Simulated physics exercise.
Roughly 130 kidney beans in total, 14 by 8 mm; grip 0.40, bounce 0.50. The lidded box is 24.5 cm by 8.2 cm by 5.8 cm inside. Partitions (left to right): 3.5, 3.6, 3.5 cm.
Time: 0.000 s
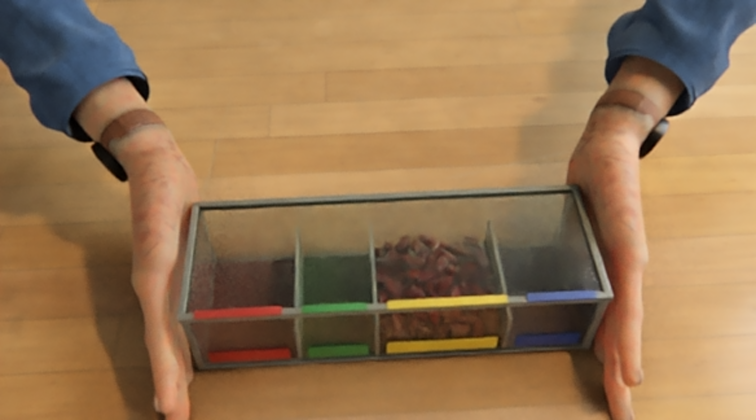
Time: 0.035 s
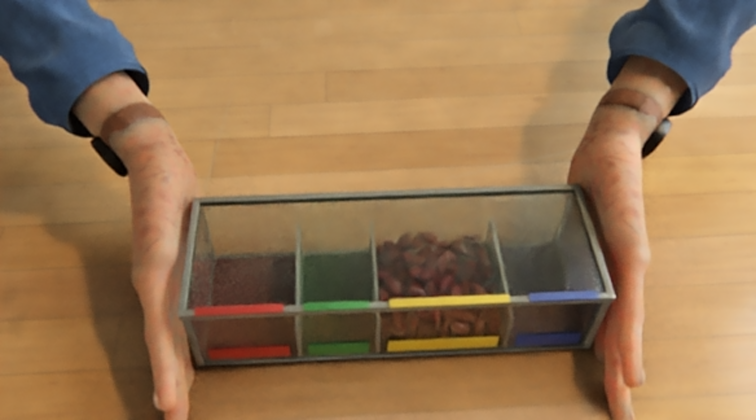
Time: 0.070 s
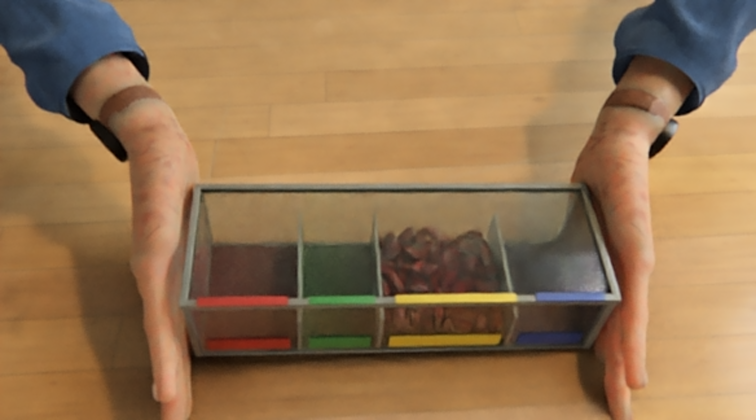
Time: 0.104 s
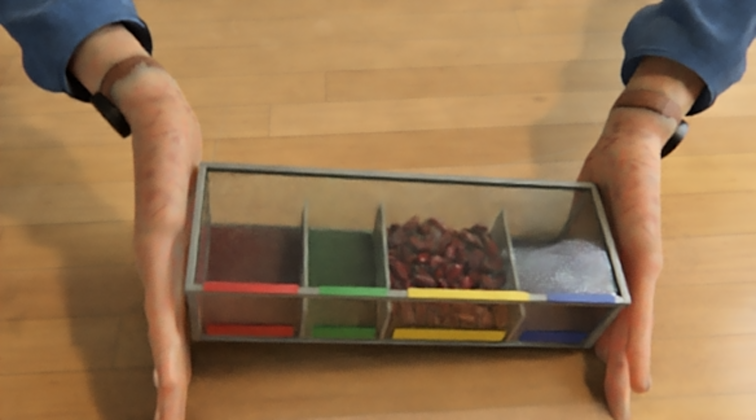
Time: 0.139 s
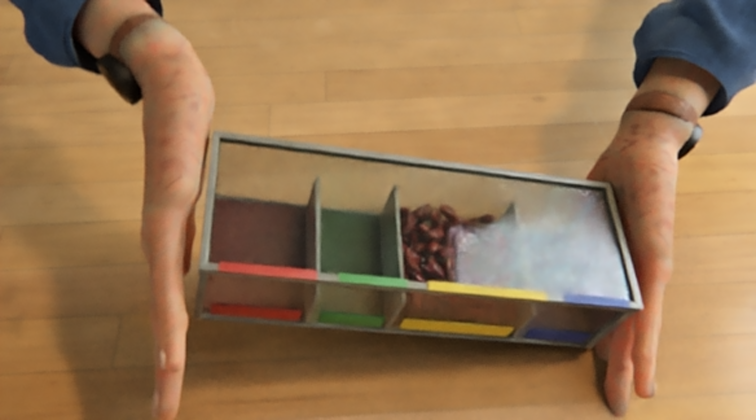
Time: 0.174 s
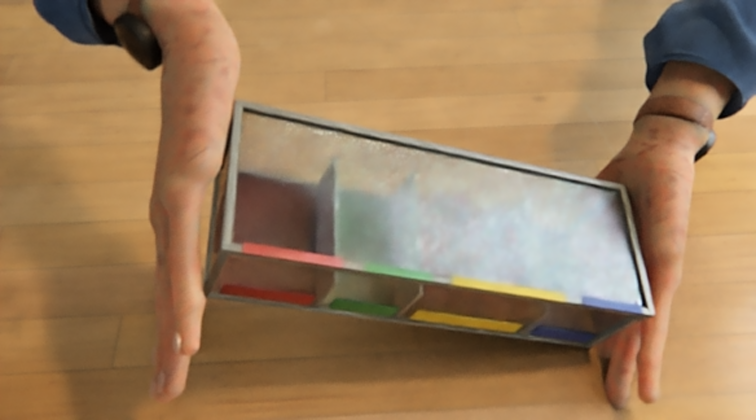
Two hands in blue sleeves hold a clear lidded box by its ends above a pale wooden floor, seen from above by a still camera. Its four compartments, marked red, green, yellow and blue from left to right, show dark red, green, reddish-brown beans and grey contents. The hands raise the left end, slowly then faster, tilting the box rightward as a whitish haze spreads leftward behind the lid.
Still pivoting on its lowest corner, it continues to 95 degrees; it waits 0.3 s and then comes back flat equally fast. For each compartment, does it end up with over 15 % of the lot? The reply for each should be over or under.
For red it is under, for blue it is over, for green it is under, for yellow it is over.
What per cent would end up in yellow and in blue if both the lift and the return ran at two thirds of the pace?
Yellow 40 %, blue 60 %.
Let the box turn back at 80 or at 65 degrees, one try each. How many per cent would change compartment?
Close to 45 in a hundred first, and 20 in a hundred second.
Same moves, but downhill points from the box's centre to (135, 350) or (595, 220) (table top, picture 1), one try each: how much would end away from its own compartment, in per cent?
About 75 per cent on the first try and 65 per cent on the second.
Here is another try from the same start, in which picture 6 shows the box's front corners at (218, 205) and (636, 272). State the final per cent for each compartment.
You'd see red at 0 percent, blue at 65, green at 0 and yellow at 35 percent.
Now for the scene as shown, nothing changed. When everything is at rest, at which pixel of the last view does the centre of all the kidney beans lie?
At about (525, 301).
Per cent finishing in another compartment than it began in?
My estimate is some 65 per cent.
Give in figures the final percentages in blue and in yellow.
Final shares - blue 65 percent, yellow 35 percent.
After 0.75 s, tilt 95 degrees; blue 45 %, yellow 55 %.
After 1.13 s, tilt 53 degrees; blue 60 %, yellow 40 %.
Then, at 1.59 s, tilt 0 degrees; blue 65 %, yellow 35 %.
By 2.2 s all is still; red 0 %, blue 65 %, green 0 %, yellow 35 %.
